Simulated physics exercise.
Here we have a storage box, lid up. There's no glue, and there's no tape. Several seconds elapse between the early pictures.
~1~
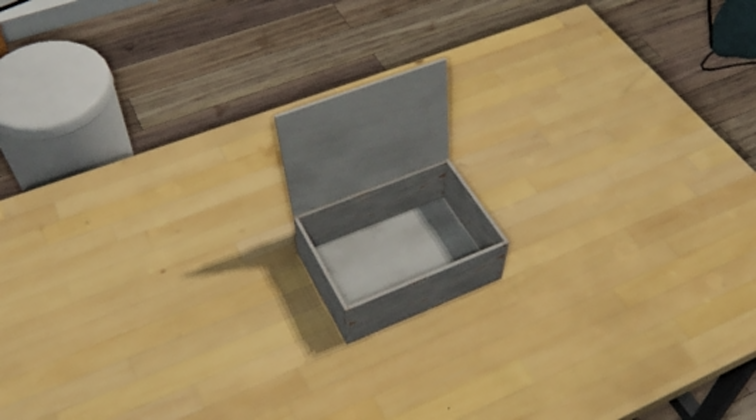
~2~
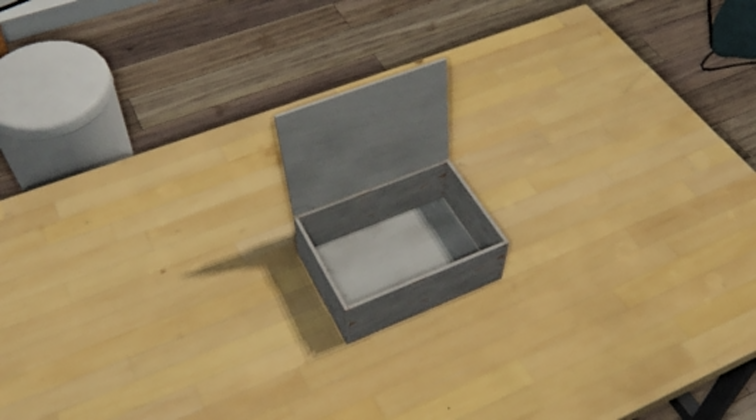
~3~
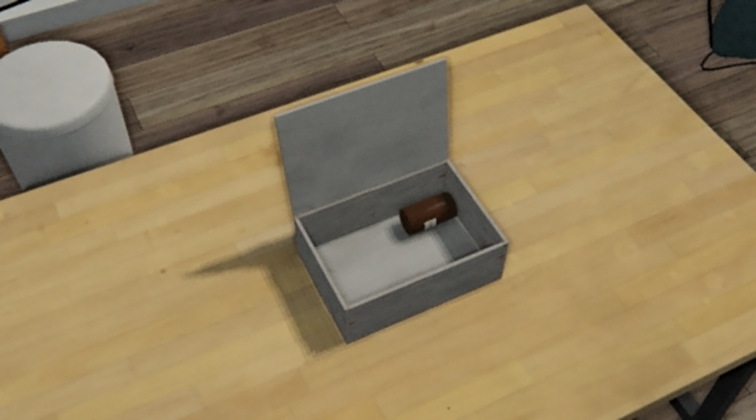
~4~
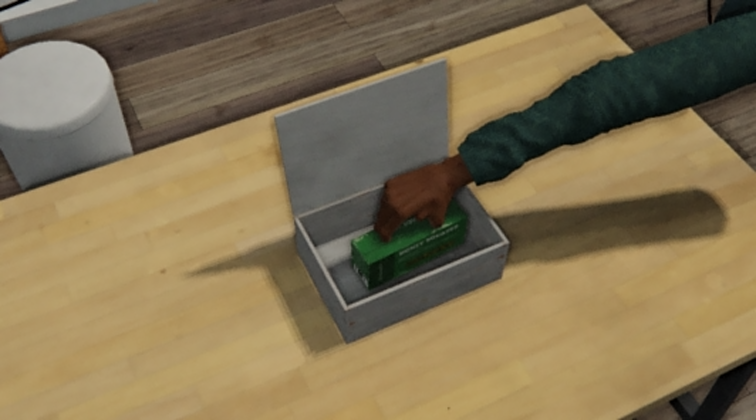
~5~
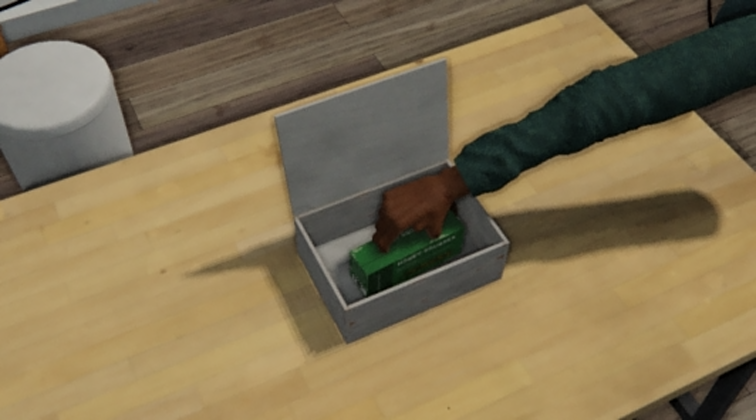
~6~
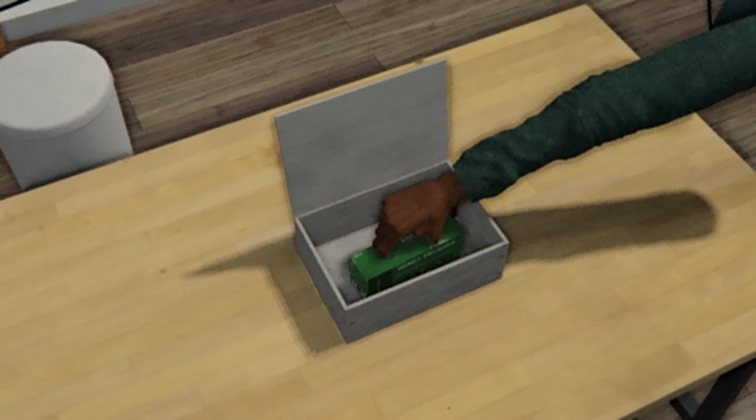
At the start, an open, empty gray box with its lid raised sits on a wooden table. A brown cylindrical container then appears inside, lying on its side. Next, a hand in a dark green sleeve reaches in from the right, holding a green carton and lowering it slightly within the box.
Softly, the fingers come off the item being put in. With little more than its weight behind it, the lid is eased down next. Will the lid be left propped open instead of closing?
No, it closes flat.
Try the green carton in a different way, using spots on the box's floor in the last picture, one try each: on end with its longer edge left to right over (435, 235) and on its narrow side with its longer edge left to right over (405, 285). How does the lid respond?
The first attempt leaves the lid partly open, while the second leaves it fully closed.
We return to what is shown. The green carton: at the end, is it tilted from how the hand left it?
As it turns out, it keeps its original angle.
Then, 1.30 s on from there, lid 83° above the rim.
Then, 1.70 s on from there, lid 46° above the rim.
Then, 1.90 s on from there, lid 15° above the rim.
In the end, lid shut; both unmoved. At the end, from the last picture's camera, green carton near (407, 258).
